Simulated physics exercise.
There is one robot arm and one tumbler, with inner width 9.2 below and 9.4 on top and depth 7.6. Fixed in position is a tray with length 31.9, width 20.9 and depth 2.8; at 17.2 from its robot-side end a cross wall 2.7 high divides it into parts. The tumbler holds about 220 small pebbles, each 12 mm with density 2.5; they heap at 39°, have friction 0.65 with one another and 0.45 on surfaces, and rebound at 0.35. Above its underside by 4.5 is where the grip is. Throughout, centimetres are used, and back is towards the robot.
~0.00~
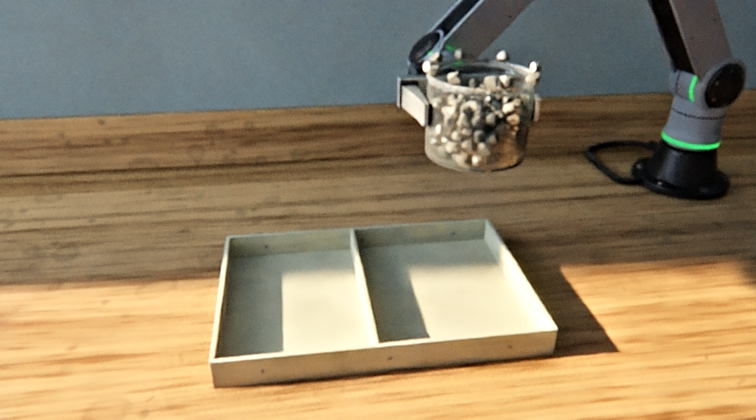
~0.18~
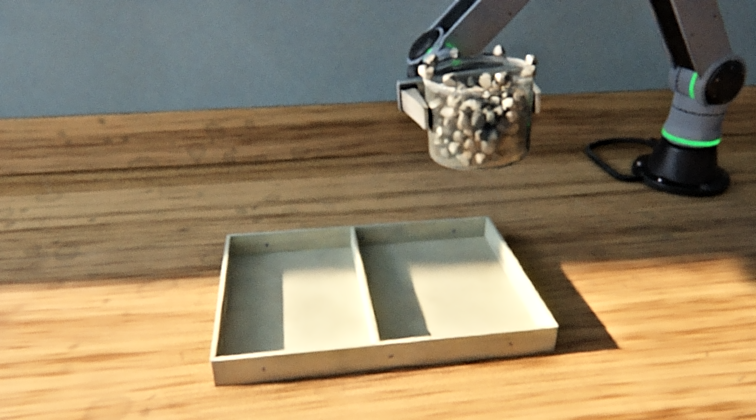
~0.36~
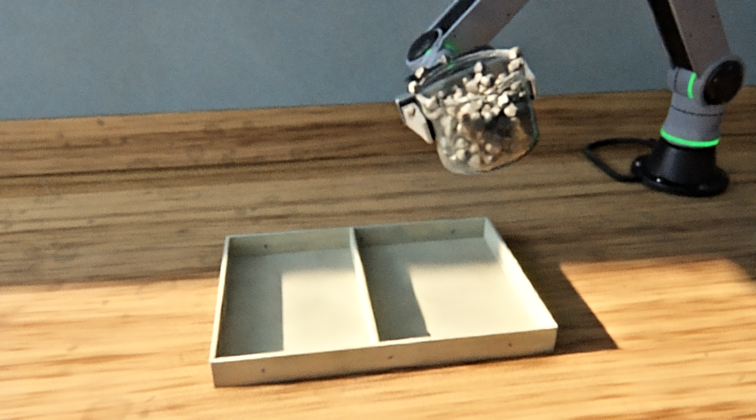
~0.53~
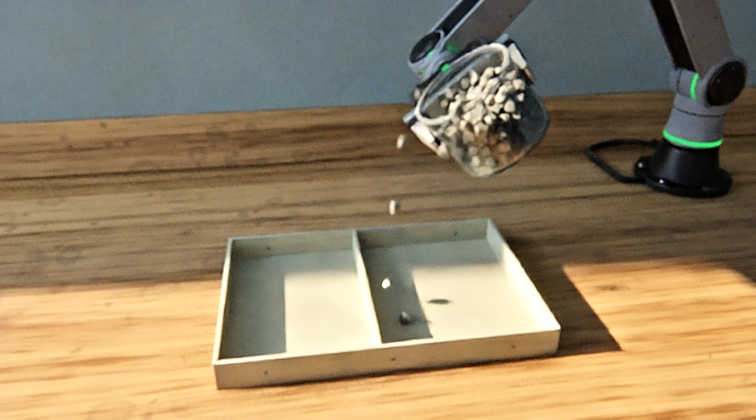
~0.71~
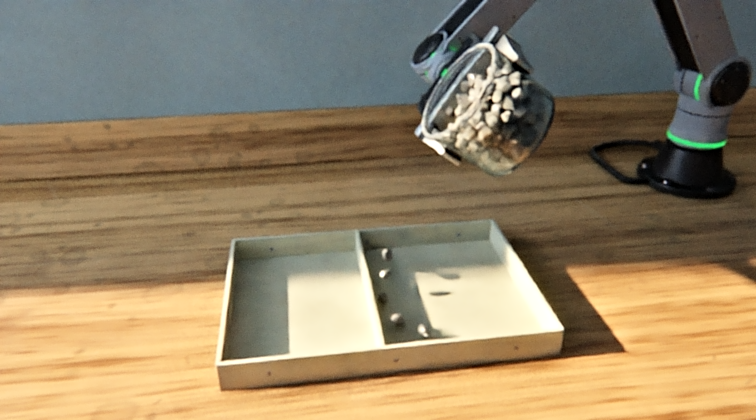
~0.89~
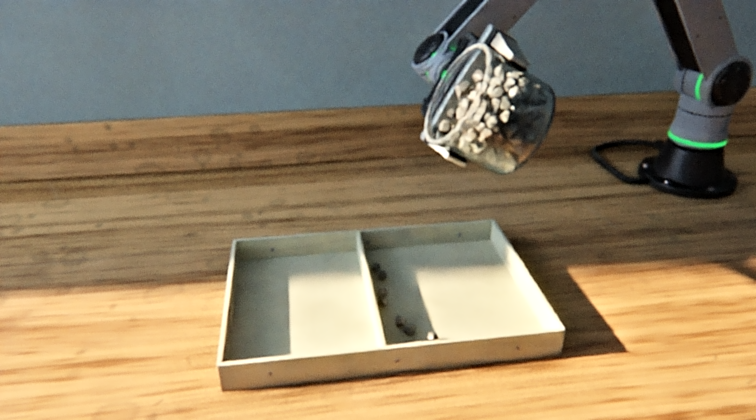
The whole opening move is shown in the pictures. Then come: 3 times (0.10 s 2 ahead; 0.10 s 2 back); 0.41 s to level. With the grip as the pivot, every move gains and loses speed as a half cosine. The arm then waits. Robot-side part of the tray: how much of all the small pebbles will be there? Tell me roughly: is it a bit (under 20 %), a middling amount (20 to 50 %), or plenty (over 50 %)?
Roughly a bit, under 20 %.
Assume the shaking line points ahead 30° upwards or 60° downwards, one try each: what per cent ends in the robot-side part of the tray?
Near 10 and 5 percent respectively.
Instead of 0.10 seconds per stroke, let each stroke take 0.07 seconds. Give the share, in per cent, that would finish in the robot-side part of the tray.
Estimate: Near 10 per cent.
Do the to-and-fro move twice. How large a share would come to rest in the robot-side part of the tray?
It would then be around 10 per cent.
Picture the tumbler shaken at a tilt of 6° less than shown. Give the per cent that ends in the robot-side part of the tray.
About 5 %.
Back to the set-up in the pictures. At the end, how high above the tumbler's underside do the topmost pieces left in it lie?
Height at rest: About 8.0 centimetres.
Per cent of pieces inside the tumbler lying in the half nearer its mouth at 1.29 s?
I'd guess about 40 percent of it.
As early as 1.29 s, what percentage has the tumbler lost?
So far around 10 % is out.
After 1.29 s, tilted 60° forward, highest piece 23 above the table; 197 in the tumbler, 10 in the robot-side part, 9 in flight or on a rim.
After 1.70 s, tilted 29° forward, highest piece 23 above the table; 192 in the tumbler, 22 in the robot-side part, 2 in the far-side part.
After 2.10 s, level, highest piece 25 above the table; 192 in the tumbler, 22 in the robot-side part, 2 in the far-side part.
After 3.15 s, level, highest piece 25 above the table; 192 in the tumbler, 22 in the robot-side part, 2 in the far-side part.
At rest, 192 in the tumbler, 22 in the robot-side part, 2 in the far-side part. That is 10 % in the robot-side part of the tray.
